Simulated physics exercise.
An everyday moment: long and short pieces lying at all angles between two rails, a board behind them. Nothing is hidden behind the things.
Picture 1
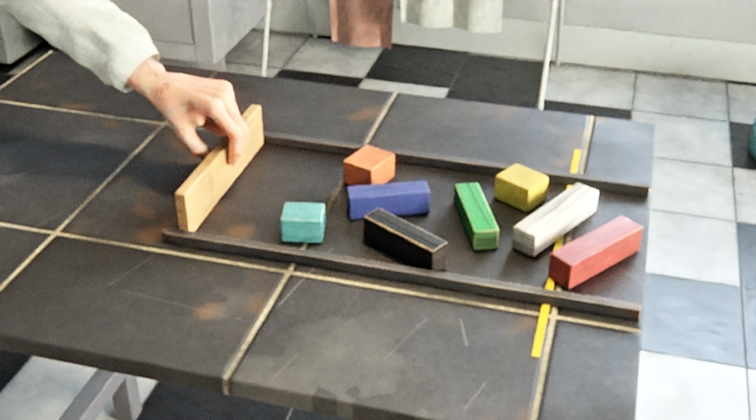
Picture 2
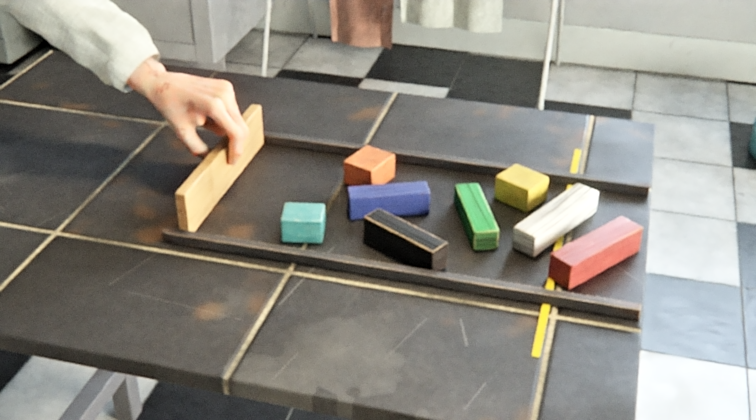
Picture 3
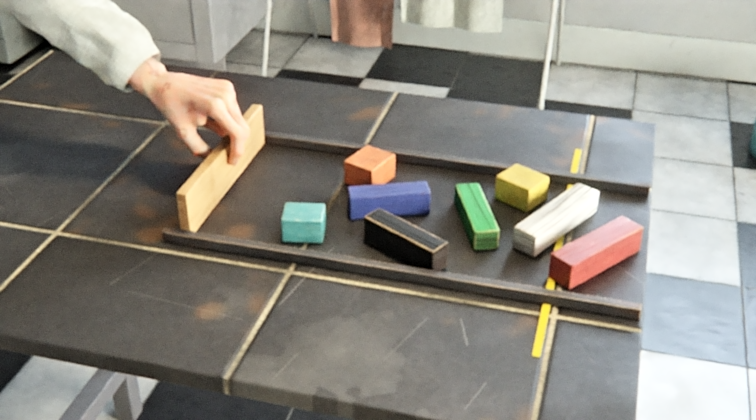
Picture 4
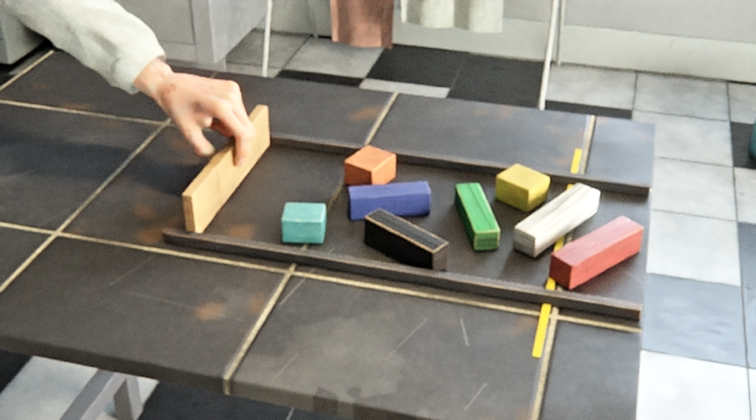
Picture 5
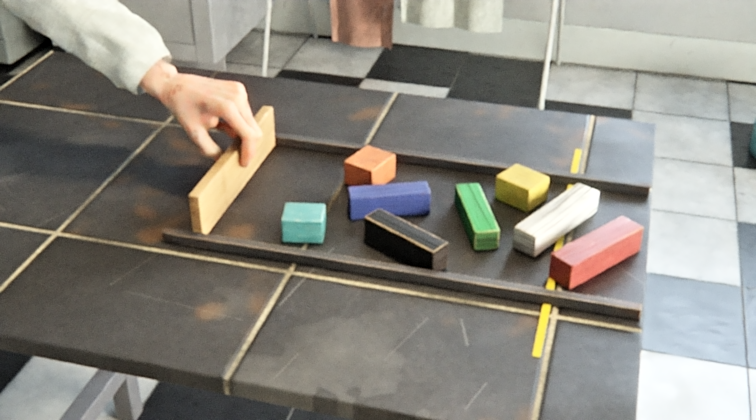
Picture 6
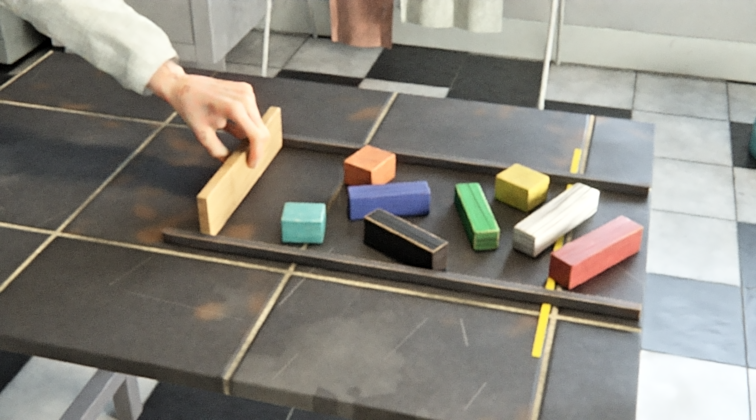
A hand in a pale sleeve grips a light wooden board on a dark tiled table, seen from above at an angle, with a checkered floor behind. Between two dark rails lie teal and orange blocks, blue, black and green bars, then a yellow block, a white stick and a red bar near yellow tape at right. The hand slides the board slightly rightward, while the pieces and camera stay still.
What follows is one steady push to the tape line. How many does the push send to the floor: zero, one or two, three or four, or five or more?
The number that fall off is one or two.
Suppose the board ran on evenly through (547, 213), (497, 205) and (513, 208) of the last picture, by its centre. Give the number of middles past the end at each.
It would be 1, 0 and 0.
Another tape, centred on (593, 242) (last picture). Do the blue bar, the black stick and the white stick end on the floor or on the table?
The blue bar does not fall; the black stick tumbles off; the white stick falls.
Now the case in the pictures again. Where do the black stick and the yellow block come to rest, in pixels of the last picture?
The black stick stops around (642, 287); the yellow block around (627, 194).
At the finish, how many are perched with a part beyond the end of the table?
It comes to 2.
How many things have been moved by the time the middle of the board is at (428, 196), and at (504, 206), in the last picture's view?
First 6, then 8.
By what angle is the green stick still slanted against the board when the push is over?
Some 35 degrees.
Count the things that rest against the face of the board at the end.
In contact: 3.
Early on, none off yet; red bar at rest near (596, 251); white stick at rest near (557, 219); yellow block at rest near (522, 187).
A while later, none off yet; red bar at rest near (596, 251); white stick at rest near (557, 219); yellow block at rest near (530, 185).
Further along, none off yet; red bar travelled a little near (631, 245); white stick travelled a little near (604, 231); yellow block travelled about its own width near (579, 188).
Finally, the number that fall off is one or two; lost, white stick and red bar.
